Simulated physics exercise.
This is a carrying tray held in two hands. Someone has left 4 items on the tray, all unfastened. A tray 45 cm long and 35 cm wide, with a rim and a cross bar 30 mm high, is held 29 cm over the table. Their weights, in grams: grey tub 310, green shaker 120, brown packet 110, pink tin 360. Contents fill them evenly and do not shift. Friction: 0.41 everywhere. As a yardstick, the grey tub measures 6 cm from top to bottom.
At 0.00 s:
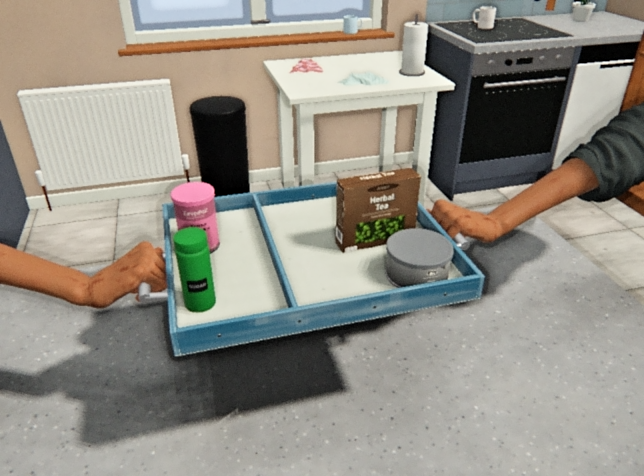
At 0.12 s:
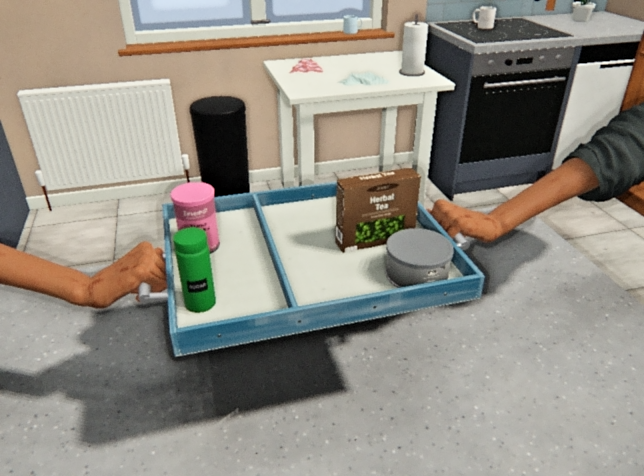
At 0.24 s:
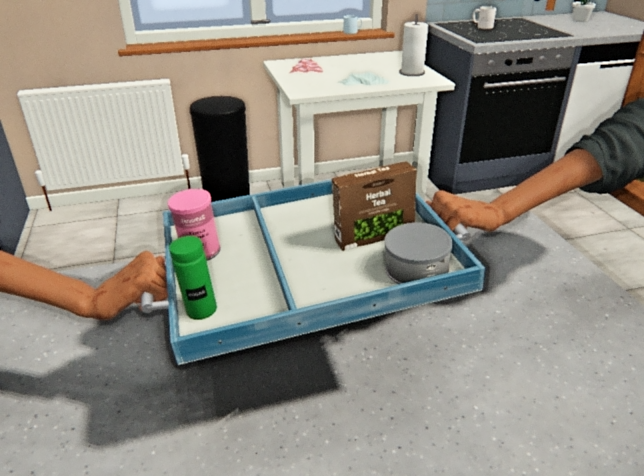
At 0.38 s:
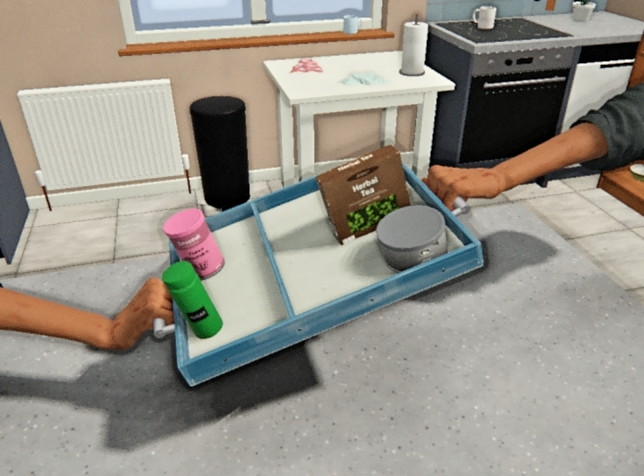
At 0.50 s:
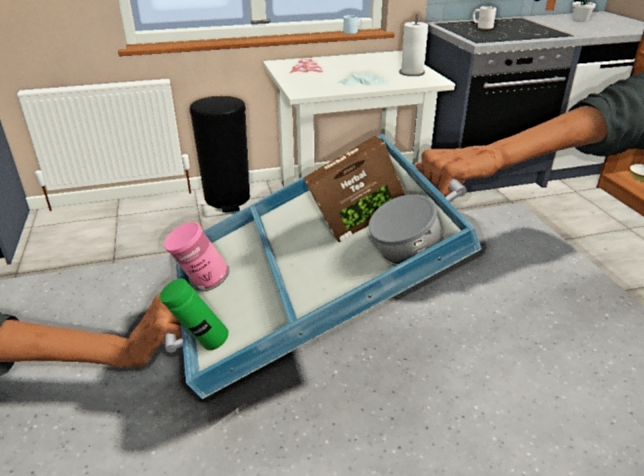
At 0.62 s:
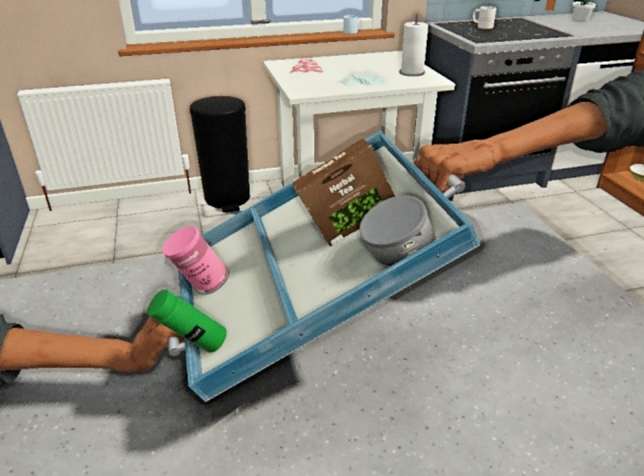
A blue tray holding a pink tin, a green shaker, a brown packet and a grey tub was held level by two hands, then tilted down to the left, and the items leaned with it.
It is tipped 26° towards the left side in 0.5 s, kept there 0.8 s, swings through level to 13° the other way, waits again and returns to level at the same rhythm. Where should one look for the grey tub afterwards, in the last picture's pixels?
Resting place of the grey tub: (322, 277).
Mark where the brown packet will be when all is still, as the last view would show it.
Near (315, 220).
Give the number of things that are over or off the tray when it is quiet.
1 of them.
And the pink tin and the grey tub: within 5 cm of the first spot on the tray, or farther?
The pink tin keeps its place; the grey tub gets shifted.
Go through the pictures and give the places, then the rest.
The first picture shows tray level; grey tub (418, 260); green shaker (195, 271).
The second picture shows tray level; pink tin (196, 220); green shaker (195, 271).
The third picture shows tray at 4°, left edge down; brown packet (375, 206); pink tin (195, 226).
The fourth picture shows tray at 16°, left edge down; green shaker (193, 301); brown packet (366, 196).
The fifth picture shows tray at 24°, left edge down; pink tin (198, 257); green shaker (195, 315).
The sixth picture shows tray at 26°, left edge down; grey tub (398, 232); brown packet (346, 194) 2 cm from its spot.
By 0.92 s, tray at 26°, left edge down; green shaker now off the tray; grey tub 9 cm from its spot near (352, 259); brown packet 11 cm from its spot.
By 1.62 s, tray at 11°, left edge down; grey tub 16 cm from its spot near (319, 277); brown packet 11 cm from its spot.
By 1.82 s, tray at 11°, right edge down; grey tub 16 cm from its spot near (325, 276); brown packet 11 cm from its spot.
When it is over (3.7 s), off the tray, green shaker; not toppled but over 5 cm from the start, grey tub and brown packet; the last one within 5 cm of the start. In the last view, grey tub near (322, 276).
